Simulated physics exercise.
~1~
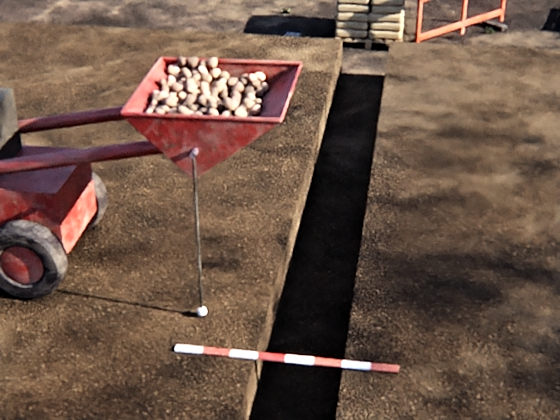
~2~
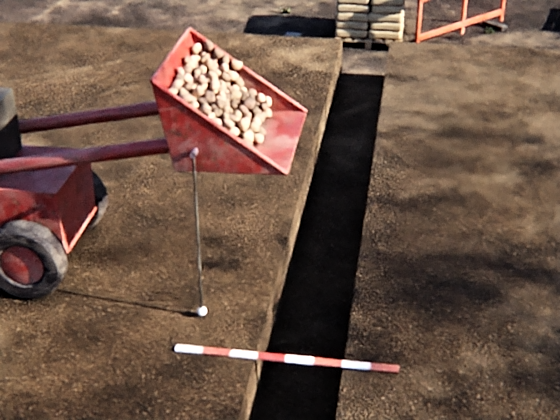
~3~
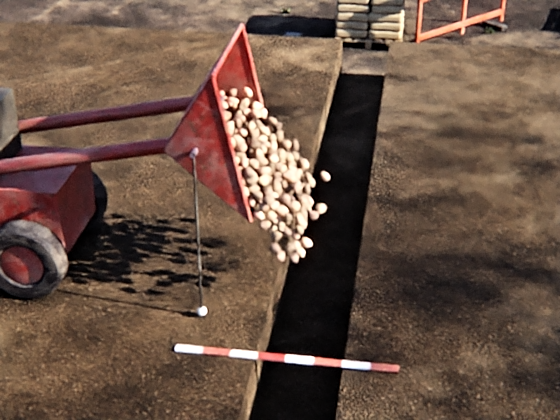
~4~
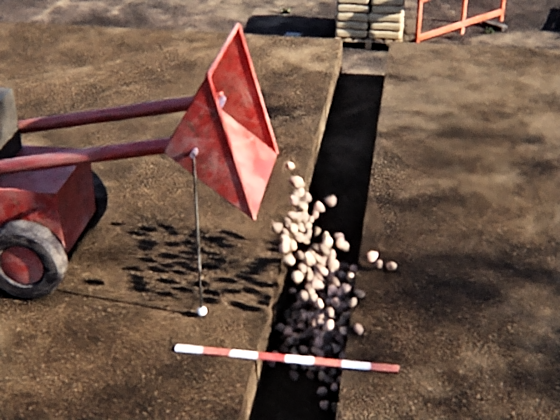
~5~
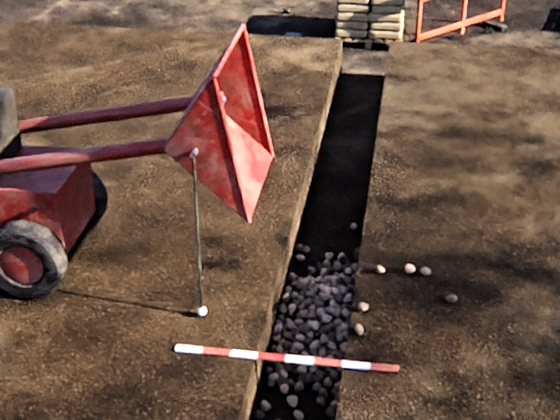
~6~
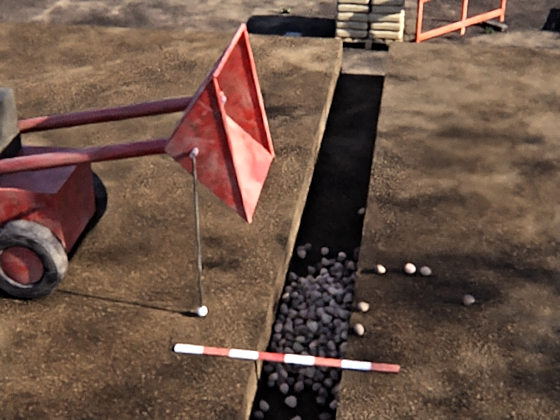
On a building site of brown earth, seen from above at an angle, a red loader stands at the left, its bucket heaped with pale round stones beside a dark, straight trench. A white ball hangs below the bucket, and a red and white staff lies across the trench, with a stack and an orange barrier behind. The bucket tips forward to the right and the stones slide out in a thick stream. They tumble into the trench, while a few bounce onto the far side. The bucket stays steeply tipped and empty, with most stones piled in the shadowed trench and a handful lying beyond it.
